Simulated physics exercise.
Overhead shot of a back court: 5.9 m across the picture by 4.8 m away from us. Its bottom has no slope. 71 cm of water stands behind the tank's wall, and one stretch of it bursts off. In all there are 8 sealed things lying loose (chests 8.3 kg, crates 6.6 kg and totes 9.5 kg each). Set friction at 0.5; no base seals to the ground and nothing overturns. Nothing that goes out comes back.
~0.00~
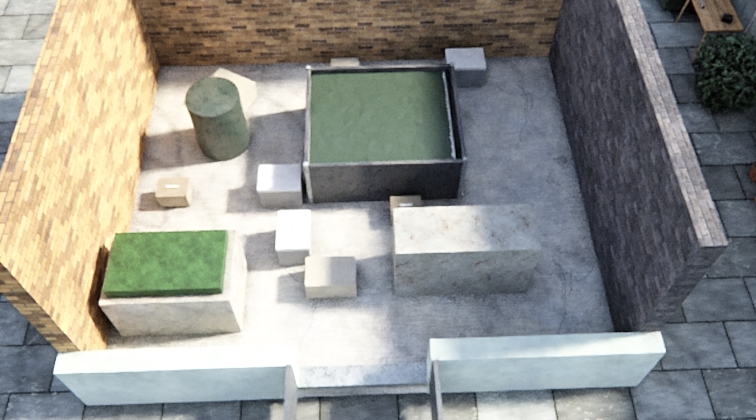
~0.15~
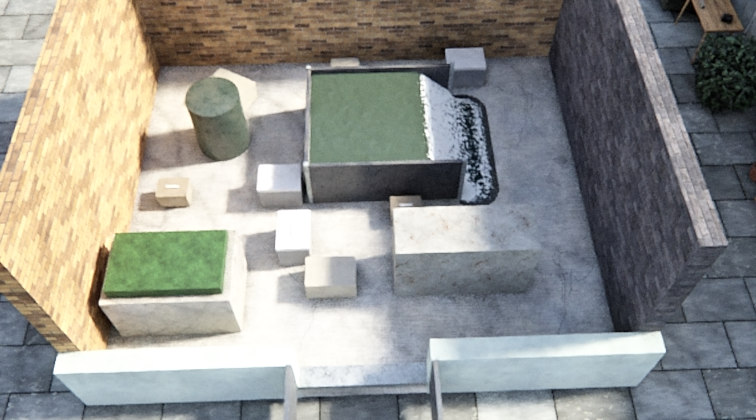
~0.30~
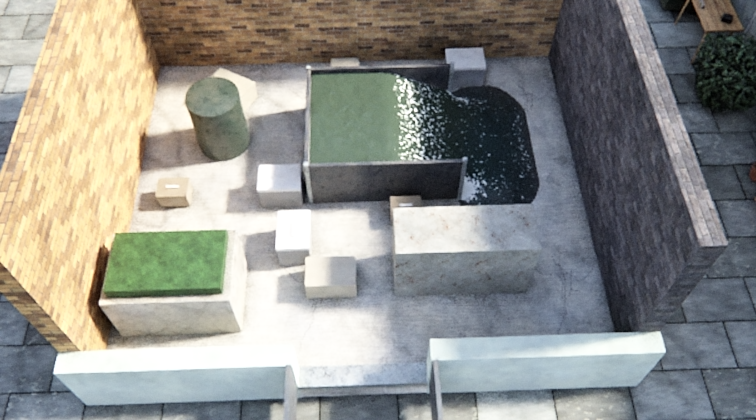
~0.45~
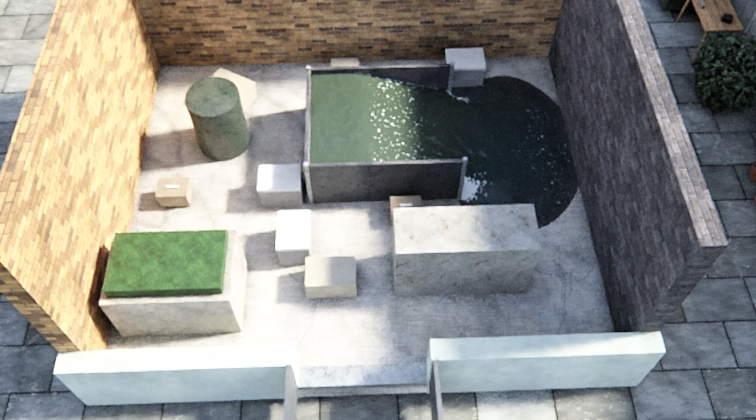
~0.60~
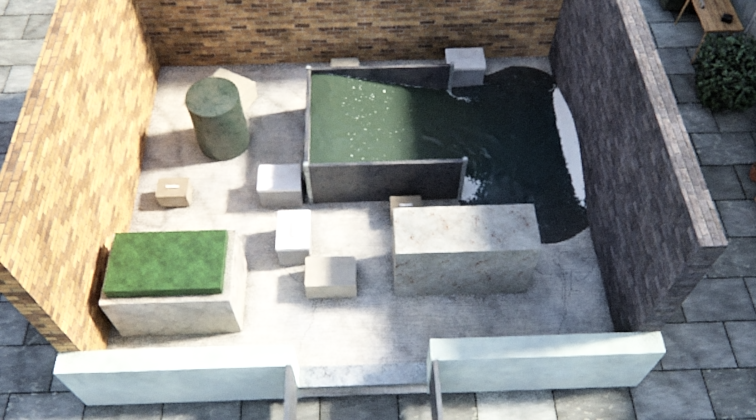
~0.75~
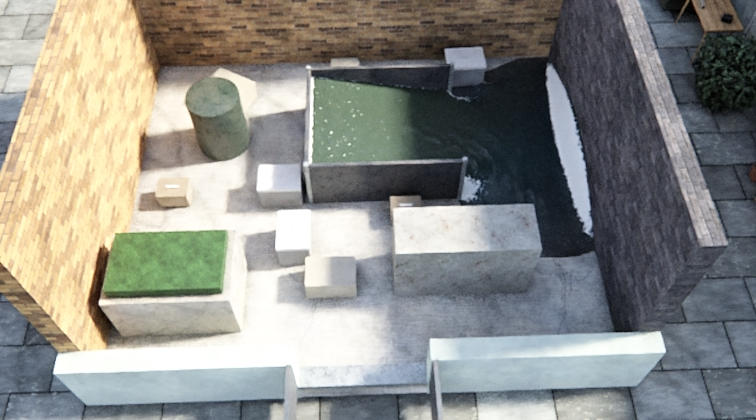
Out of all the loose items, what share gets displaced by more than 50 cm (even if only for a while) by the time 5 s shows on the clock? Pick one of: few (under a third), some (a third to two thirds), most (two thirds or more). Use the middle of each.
Some.
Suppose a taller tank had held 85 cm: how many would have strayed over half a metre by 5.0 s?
Then it comes to 7.
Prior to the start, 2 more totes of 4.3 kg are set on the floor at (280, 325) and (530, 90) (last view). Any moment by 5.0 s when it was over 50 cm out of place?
Result, in sequence: Exceeded / exceeded.
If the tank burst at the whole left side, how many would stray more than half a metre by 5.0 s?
That gives 7 of them.
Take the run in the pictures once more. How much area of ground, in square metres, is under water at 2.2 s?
Roughly 12.0 m2 of it is wet.
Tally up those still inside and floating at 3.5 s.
Tally: 2 of them.
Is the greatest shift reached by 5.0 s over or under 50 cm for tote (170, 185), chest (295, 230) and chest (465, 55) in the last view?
Result, in order: Undershooting / undershooting / overshooting.
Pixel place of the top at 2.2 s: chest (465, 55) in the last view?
About pixel (385, 65).
After 1.1 s 0 of 8 are over 50 cm from their spots; 0 afloat.
After 2.2 s 1 of 8 are over 50 cm from their spots; 1 afloat.
After 3.5 s 3 of 8 are over 50 cm from their spots; 2 afloat.
After 5.0 s 4 of 8 are over 50 cm from their spots, and 4 have been at some point; 5 afloat.
